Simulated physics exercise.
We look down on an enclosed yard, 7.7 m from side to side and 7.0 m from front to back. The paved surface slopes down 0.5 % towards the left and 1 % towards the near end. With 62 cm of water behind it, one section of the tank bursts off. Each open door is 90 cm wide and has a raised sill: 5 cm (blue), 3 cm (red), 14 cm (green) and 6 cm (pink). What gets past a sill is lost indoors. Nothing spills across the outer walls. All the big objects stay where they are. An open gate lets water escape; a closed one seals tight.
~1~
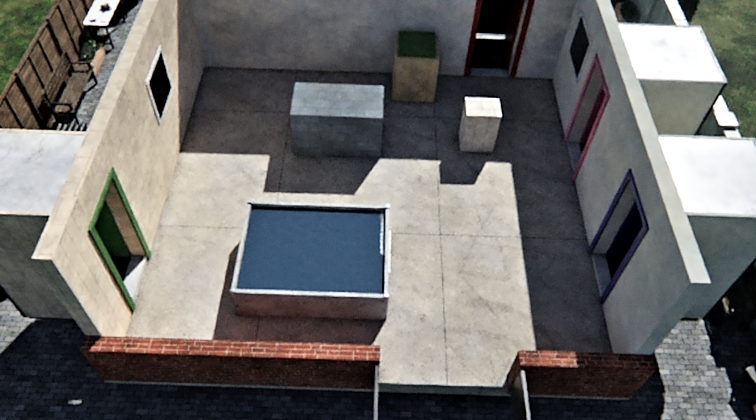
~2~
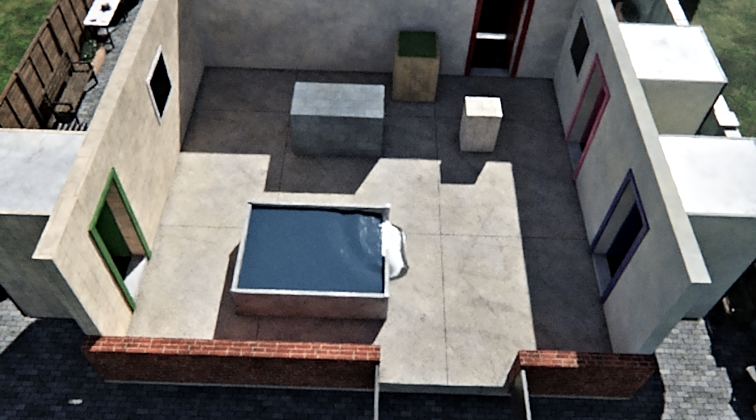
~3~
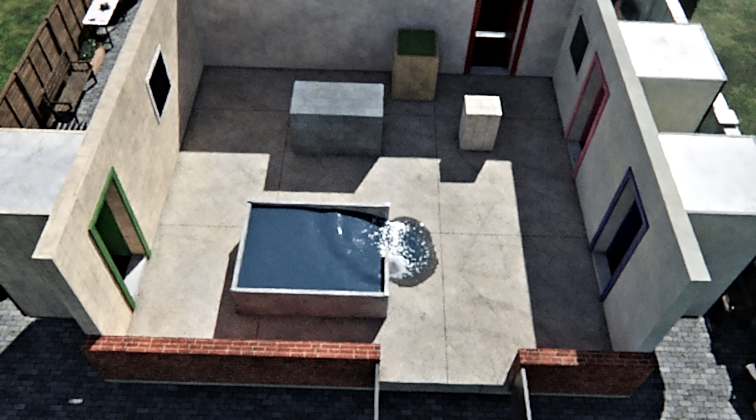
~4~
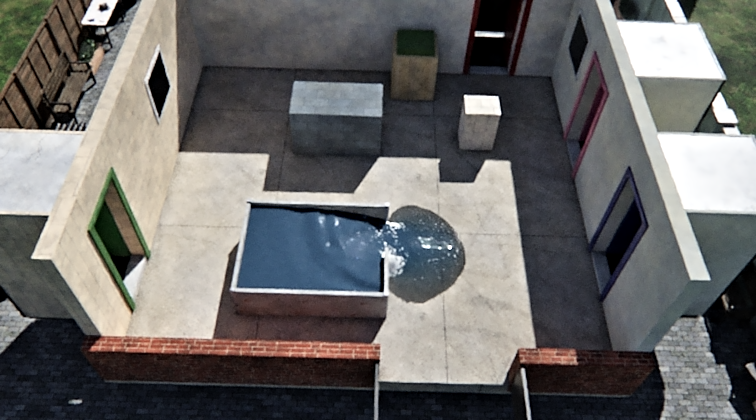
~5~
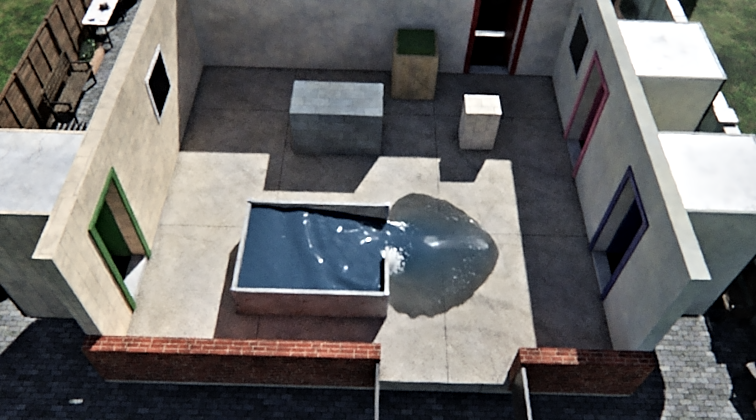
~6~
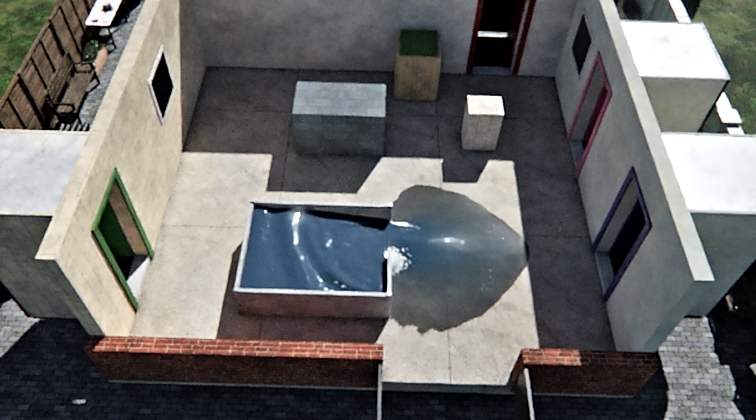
Water bursting from the right side of a rectangular tank in a walled yard, spreading rightward across the paving in a widening pool.
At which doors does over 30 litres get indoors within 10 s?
The water let in: At the blue door it exceeds the limit; at the red door it passes the limit; at the green door it keeps below the limit; at the pink door it exceeds the limit.
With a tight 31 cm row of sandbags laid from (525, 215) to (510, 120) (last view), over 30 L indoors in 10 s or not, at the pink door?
Against that limit: Pink below.
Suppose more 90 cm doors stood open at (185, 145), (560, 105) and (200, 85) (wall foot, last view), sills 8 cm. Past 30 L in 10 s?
In that order: Not over, not over, not over.
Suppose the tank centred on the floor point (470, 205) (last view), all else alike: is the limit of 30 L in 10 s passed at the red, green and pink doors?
Against that limit: Red past it, green under, pink over.
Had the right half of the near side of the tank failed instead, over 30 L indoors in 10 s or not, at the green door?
Against that limit: Green below.
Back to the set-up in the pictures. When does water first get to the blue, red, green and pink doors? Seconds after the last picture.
Blue 0.4 s, red 3.0 s, green not in the 10 s, pink 1.3 s.
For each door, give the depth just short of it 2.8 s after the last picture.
In cm: Blue 16, red 0, green 0, pink 13.
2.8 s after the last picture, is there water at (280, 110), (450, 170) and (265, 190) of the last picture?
In that order: Not reached, under water, dry.
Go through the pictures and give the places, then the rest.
The tank at (315, 249) is whole and still, 62 cm deep, in the first picture.
The front is at (397, 275), 0.5 m from the gap at (385, 244); 0.2 m2 of floor is under water; 62 cm left at the back of the tank, in the second picture.
The front is at (429, 272), 0.9 m from the gap at (385, 244); 0.8 m2 of floor is under water; 62 cm left at the back of the tank, in the third picture.
Water pours out at (384, 245) and has run 1.3 m, to (459, 264); typically 7 cm deep outside, 62 cm at the tank's back, in the fourth picture.
Water pours out at (385, 244) and has run 1.9 m, to (492, 247); typically 5 cm deep outside, 62 cm at the tank's back, in the fifth picture.
The front is at (522, 246), 2.4 m from the gap at (387, 244); 4.3 m2 of floor is under water; 62 cm left at the back of the tank, in the sixth picture.
Then, 0.7 s after the last picture water covers 25 % of the floor and is deepest (36 cm) near (393, 250); blue door 2 cm at the sill, 3 L in, red door not reached, green door not reached, pink door not reached.
Then, 1.5 s after the last picture water covers 30 % of the floor and is deepest (30 cm) near (393, 242); blue door 8 cm at the sill, 51 L in, red door not reached, green door not reached, pink door 11 cm at the sill, 1 L in.
Then, 2.8 s after the last picture water covers 35 % of the floor and is deepest (21 cm) near (393, 250); blue door 16 cm at the sill, 148 L in, red door not reached, green door not reached, pink door 13 cm at the sill, 30 L in.
Then, 5.3 s after the last picture water covers 45 % of the floor and is deepest (14 cm) near (613, 373); blue door 11 cm at the sill, 234 L in, red door 7 cm at the sill, 19 L in, green door not reached, pink door 9 cm at the sill, 56 L in.
Then, 9.3 s after the last picture water covers 65 % of the floor and is deepest (9 cm) near (555, 371); blue door 7 cm at the sill, 277 L in, red door 6 cm at the sill, 52 L in, green door not reached, pink door 4 cm at the sill, 62 L in.
